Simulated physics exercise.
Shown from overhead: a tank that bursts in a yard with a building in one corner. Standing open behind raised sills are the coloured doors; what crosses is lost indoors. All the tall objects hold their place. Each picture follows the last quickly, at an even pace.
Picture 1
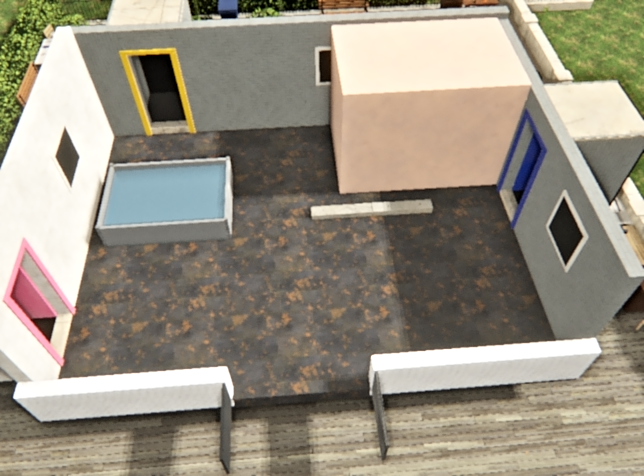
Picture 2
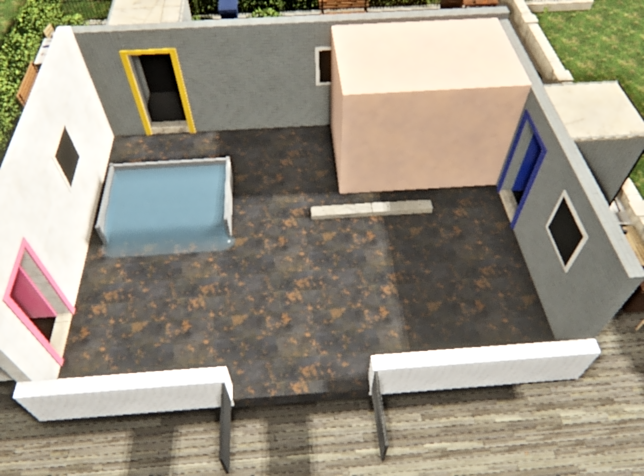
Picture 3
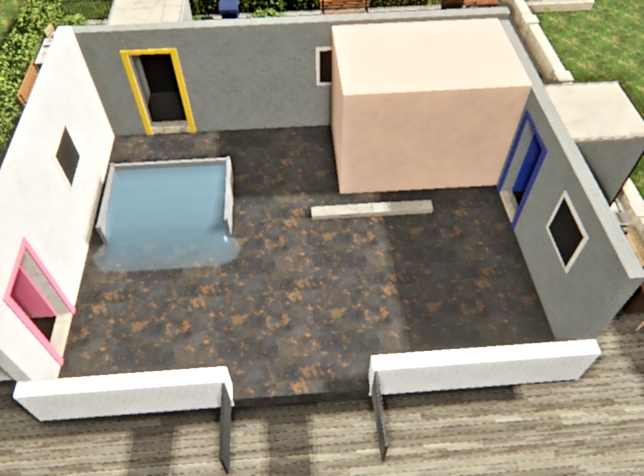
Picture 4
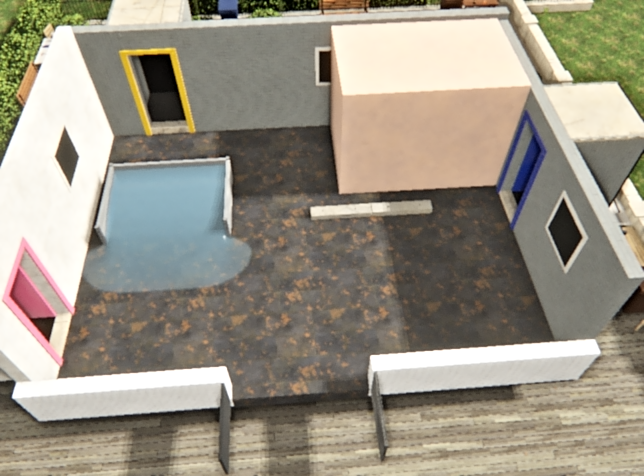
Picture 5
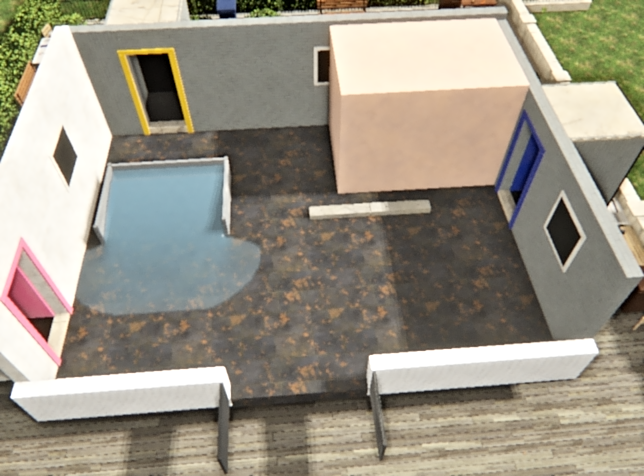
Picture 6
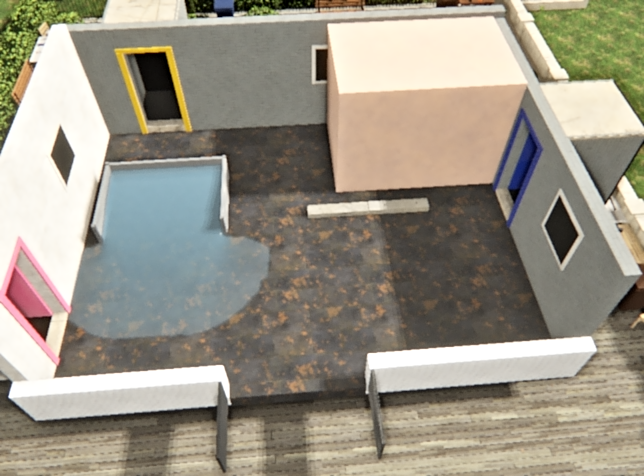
A walled yard holds an open tank whose water pours out across the dark floor.
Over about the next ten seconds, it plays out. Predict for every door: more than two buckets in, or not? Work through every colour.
My prediction: The blue door will not top two buckets; the yellow door will not top two buckets; the pink door will top two buckets.
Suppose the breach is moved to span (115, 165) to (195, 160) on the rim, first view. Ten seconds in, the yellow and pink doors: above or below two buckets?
Note: Yellow crosses the line, pink misses the line.
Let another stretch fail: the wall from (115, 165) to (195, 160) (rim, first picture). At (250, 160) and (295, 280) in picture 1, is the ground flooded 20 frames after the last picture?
As listed: Wet, not flooded.
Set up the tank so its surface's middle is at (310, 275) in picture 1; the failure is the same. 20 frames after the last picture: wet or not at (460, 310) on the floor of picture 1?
At that place: Wet.
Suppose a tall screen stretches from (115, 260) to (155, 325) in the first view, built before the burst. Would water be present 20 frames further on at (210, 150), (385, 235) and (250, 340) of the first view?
Reading the points as listed, I get left untouched, then left untouched, then deluged.
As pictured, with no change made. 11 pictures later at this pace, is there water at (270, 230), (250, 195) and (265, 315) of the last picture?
Point by point: Not yet wet, not yet wet, inundated.
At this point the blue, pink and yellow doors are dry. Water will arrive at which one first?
I pick the pink-painted one.
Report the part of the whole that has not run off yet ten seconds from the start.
I'd say roughly 74 percent.
A moment on, water covers 25 % of the floor; the blue door not reached, the yellow door not reached, the pink door wet at the sill, nothing in.
Next, water covers 30 % of the floor; the blue door not reached, the yellow door not reached, the pink door under two buckets in.
Then, water covers 35 % of the floor; the blue door not reached, the yellow door not reached, the pink door over two buckets in.
Later, water covers 60 % of the floor; the blue door not reached, the yellow door not reached, the pink door far over two buckets in.
In the end, water covers 75 % of the floor; the blue door wet at the sill, nothing in, the yellow door wet at the sill, nothing in, the pink door far over two buckets in.
